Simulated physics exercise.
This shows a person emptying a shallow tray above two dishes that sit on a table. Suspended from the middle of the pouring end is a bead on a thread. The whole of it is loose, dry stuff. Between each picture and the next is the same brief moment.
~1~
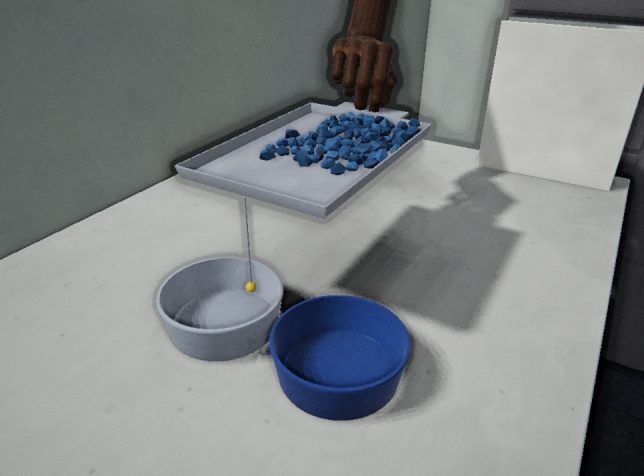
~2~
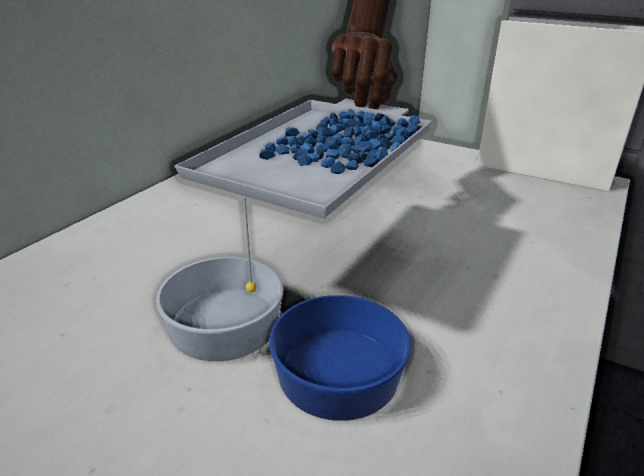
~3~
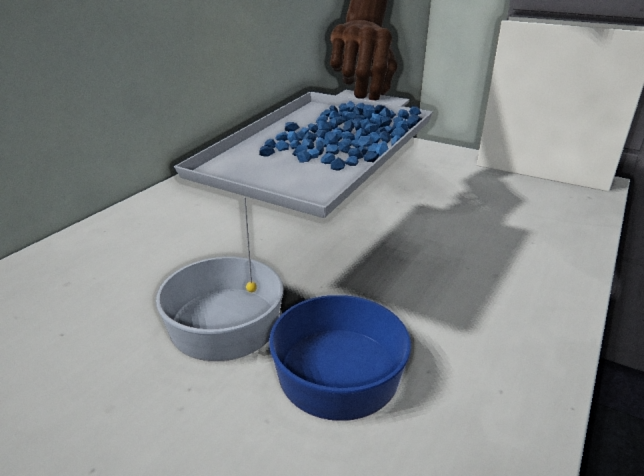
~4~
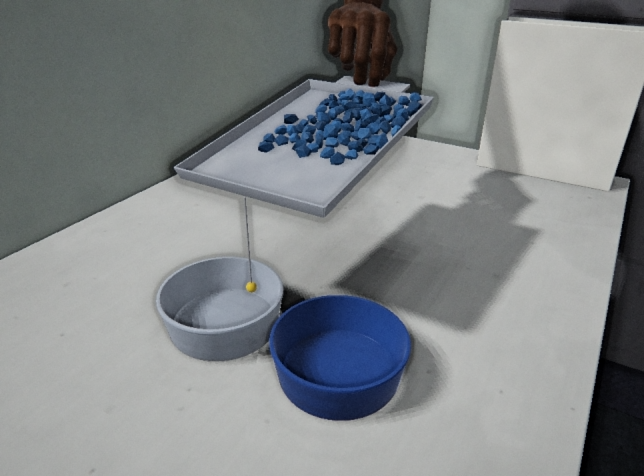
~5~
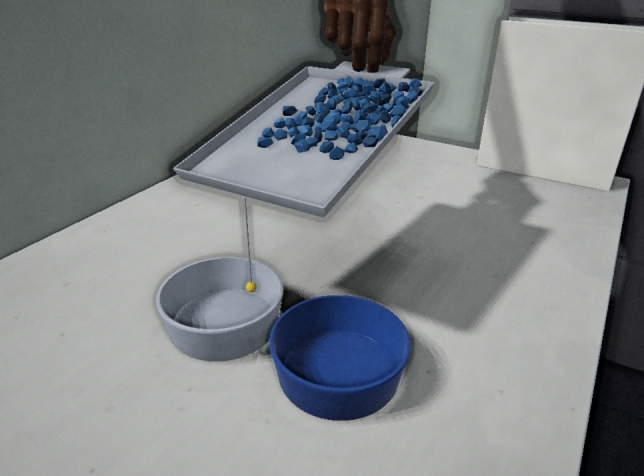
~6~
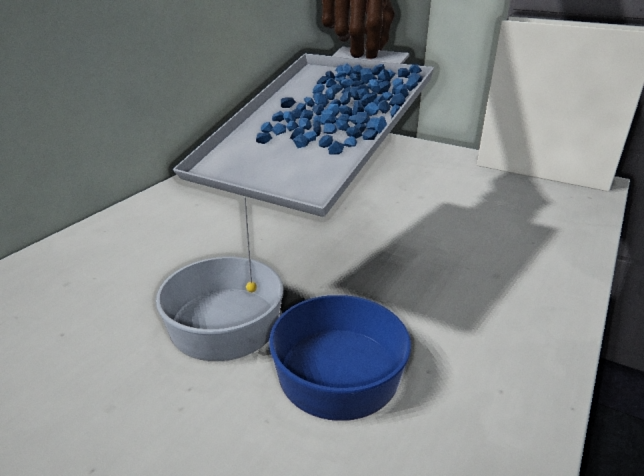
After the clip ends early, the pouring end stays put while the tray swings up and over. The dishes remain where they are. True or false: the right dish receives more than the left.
False, the left dish receives more.
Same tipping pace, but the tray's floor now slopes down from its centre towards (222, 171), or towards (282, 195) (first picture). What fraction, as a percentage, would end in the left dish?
Roughly 70 % in the first case and 10 % in the second.
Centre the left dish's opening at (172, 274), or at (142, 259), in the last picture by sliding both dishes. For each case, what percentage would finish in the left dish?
Close to 20 in a hundred, then close to 0 in a hundred.
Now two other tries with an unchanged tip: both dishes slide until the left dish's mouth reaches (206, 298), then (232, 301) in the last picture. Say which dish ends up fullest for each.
Results - the dish on the left side first, the dish on the left side second.
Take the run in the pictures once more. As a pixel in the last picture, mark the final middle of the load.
Centre at rest, last view: Approx. (215, 341).
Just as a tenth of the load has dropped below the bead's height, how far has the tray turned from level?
65°, roughly.
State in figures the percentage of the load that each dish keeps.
Around 50 in a hundred in the left dish and around 10 in a hundred in the right dish.
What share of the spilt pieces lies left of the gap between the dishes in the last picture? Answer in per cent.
90 per cent or thereabouts.
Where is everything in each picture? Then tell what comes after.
In the first picture, corners of the pouring end near (179, 165) and (324, 205), level; middle of the load near (349, 136), aquarium stones; left dish near (181, 339); right dish near (304, 396); bead on its thread near (252, 287).
In the second picture, corners of the pouring end near (179, 165) and (324, 205), level; middle of the load near (349, 134).
In the third picture, corners of the pouring end near (179, 166) and (324, 205), tipped barely, level across its low end; middle of the load near (349, 127).
In the fourth picture, corners of the pouring end near (178, 167) and (323, 205), tipped a little, level across its low end; middle of the load near (348, 118).
In the fifth picture, corners of the pouring end near (178, 167) and (322, 205), tipped a little, level across its low end; middle of the load near (347, 108).
In the sixth picture, corners of the pouring end near (177, 168) and (322, 205), tipped clearly, level across its low end; middle of the load near (346, 98); left dish near (181, 339); right dish near (304, 396).
Shortly afterwards, tray tipped steeply; the bulk on the tray; near a quarter in the air.
Next, tray tipped right over; near a quarter on the tray; a little in the right dish; near a quarter in the left dish; near a third outside both; a little in the air.
Some moments later, tray tipped past a quarter turn; a little in the right dish; near half in the left dish; near a third outside both.
In the end, tray tipped past a quarter turn; a little in the right dish; near half in the left dish; near a third outside both.
